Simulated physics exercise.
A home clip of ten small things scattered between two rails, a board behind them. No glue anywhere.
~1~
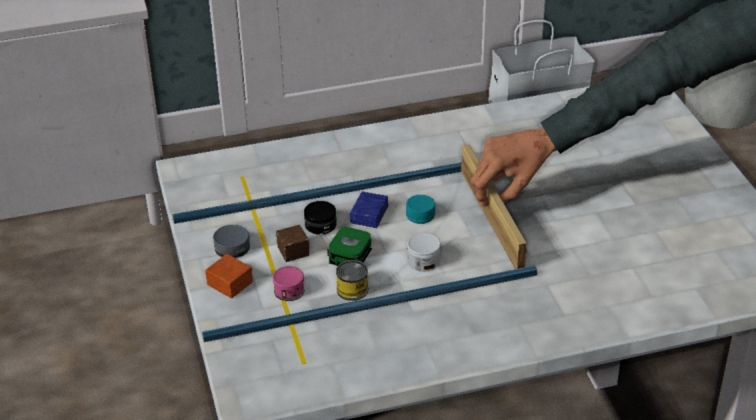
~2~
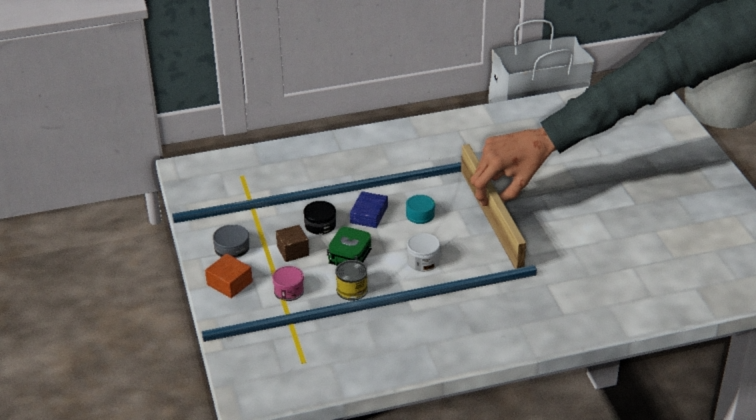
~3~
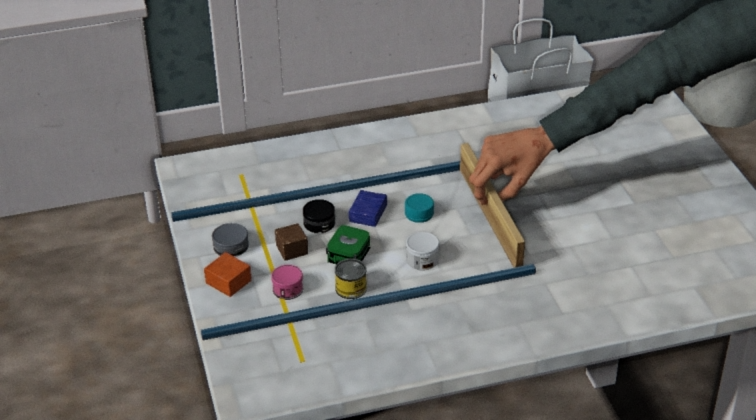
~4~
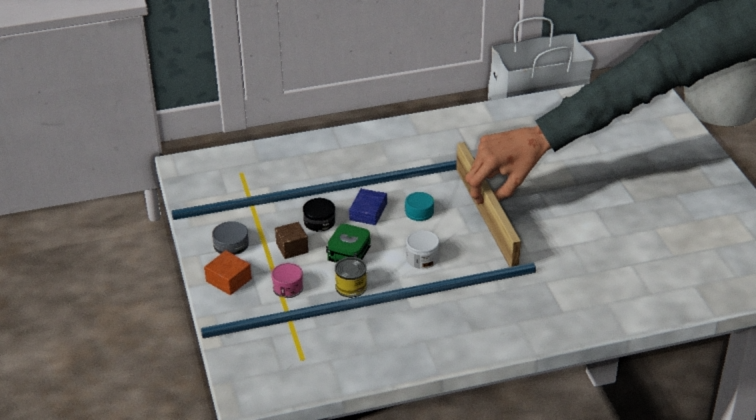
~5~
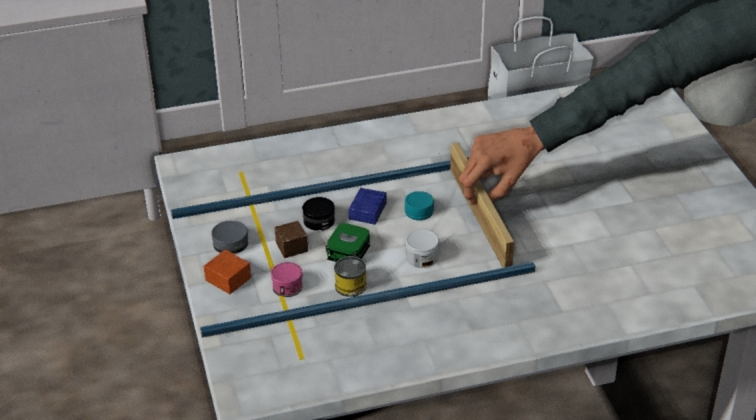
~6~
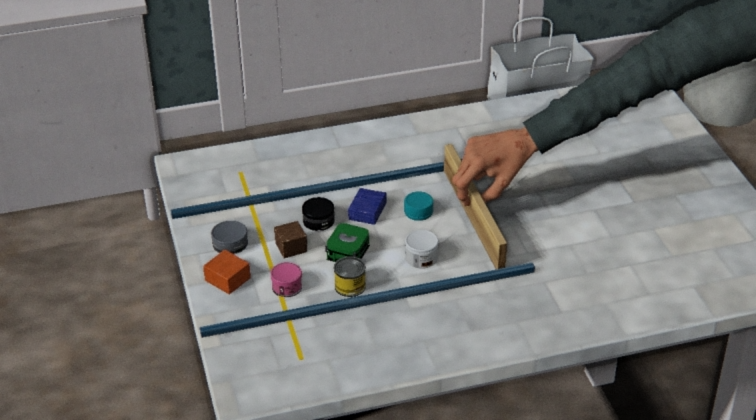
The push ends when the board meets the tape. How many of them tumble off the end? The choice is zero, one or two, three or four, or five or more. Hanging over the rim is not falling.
The number that fall off is zero.
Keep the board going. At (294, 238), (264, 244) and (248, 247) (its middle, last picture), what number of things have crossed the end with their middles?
In that order 0, 0 and 1.
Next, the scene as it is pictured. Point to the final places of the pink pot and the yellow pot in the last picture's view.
First (233, 293), then (268, 299).
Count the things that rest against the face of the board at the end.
The number is 5.
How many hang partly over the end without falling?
That would be 1.
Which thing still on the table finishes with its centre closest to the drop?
It is the grey tub.
A little later, none off yet; orange block at rest near (227, 272); grey tub at rest near (230, 238); pink pot at rest near (287, 280).
When it is over, the number that fall off is zero.
